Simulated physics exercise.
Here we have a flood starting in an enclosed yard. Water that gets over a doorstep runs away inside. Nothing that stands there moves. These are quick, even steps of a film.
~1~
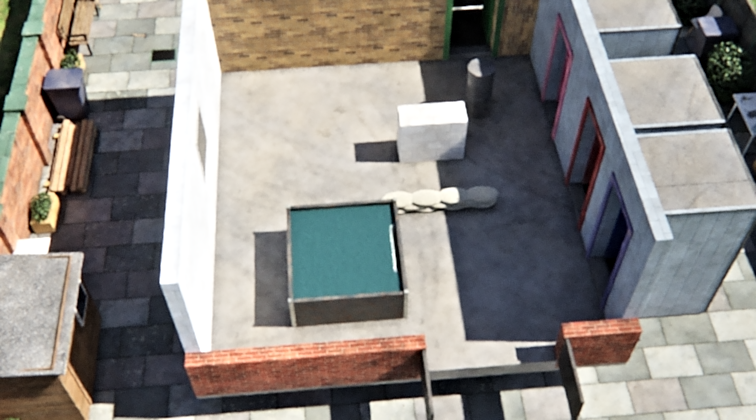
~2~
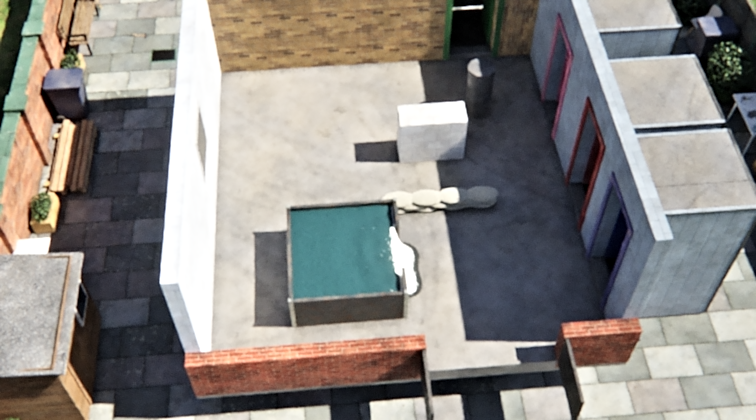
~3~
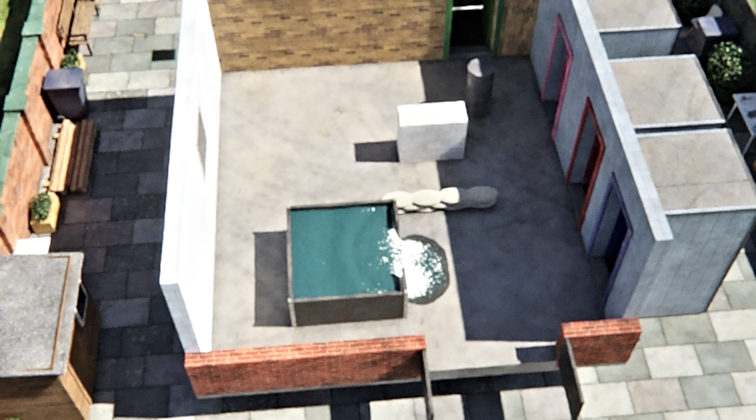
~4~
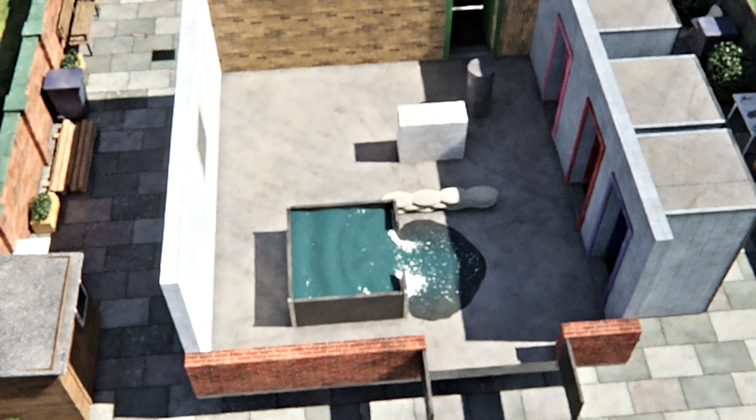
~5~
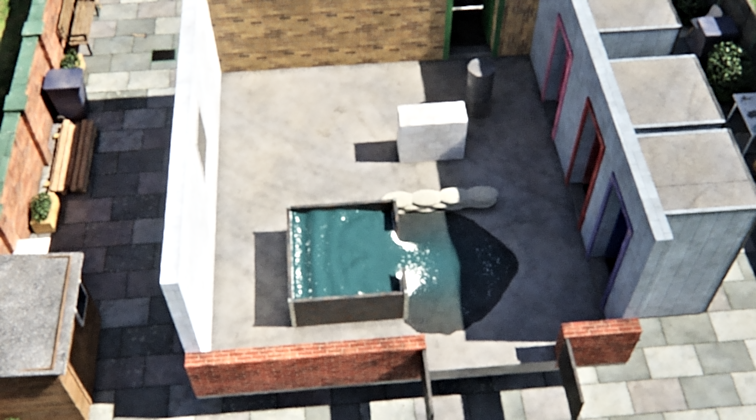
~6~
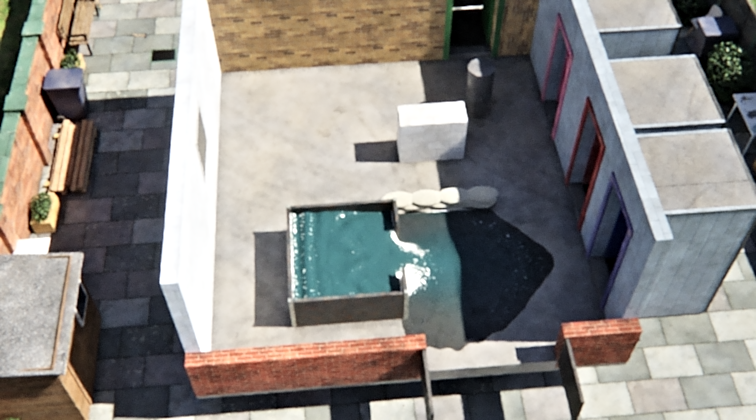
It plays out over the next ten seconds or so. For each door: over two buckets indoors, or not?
In the end: The blue door lets in a lot; the green door admits no more than that; the red door lets in a lot; the pink door admits no more than that.
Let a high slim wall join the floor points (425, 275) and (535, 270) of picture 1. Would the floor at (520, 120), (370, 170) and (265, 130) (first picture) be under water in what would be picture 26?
In that order: Under water, free of water, not flooded.
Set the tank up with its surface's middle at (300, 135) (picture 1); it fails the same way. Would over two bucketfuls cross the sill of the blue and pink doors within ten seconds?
My reading: Blue lets less in, pink goes over.
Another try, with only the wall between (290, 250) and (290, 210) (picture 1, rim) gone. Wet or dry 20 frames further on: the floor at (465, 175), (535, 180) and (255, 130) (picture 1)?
One after the other: No water, dry, under water.
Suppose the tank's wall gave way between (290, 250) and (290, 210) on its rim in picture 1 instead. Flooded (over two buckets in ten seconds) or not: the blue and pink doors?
My reading: Blue stays under, pink keeps below it.
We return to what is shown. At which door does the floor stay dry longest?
That is the one in green.
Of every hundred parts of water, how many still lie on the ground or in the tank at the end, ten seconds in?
Roughly 64 per cent.
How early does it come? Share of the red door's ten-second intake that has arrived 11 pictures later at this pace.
About 35 per cent.
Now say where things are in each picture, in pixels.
The first frame shows the water tank at (345, 251) is whole and still.
In the second frame, the front is at (412, 293), out from the gap at (398, 263).
In the third frame, the front is at (444, 285), out from the gap at (398, 264).
In the fourth frame, the front is at (481, 273), out from the gap at (398, 264).
In the fifth frame, water pours out at (398, 263) and has run to (512, 268).
In the sixth frame, water pours out at (398, 263) and has run to (546, 265).
A moment on, water covers 25 % of the floor; the blue door under two buckets in, the green door not reached, the red door under two buckets in, the pink door not reached.
Next, water covers 25 % of the floor; the blue door over two buckets in, the green door not reached, the red door over two buckets in, the pink door not reached.
Then, water covers 35 % of the floor; the blue door far over two buckets in, the green door not reached, the red door far over two buckets in, the pink door wet at the sill, nothing in.
Later, water covers 40 % of the floor; the blue door far over two buckets in, the green door wet at the sill, nothing in, the red door far over two buckets in, the pink door wet at the sill, nothing in.
In the end, water covers 60 % of the floor; the blue door far over two buckets in, the green door wet at the sill, nothing in, the red door far over two buckets in, the pink door wet at the sill, nothing in.
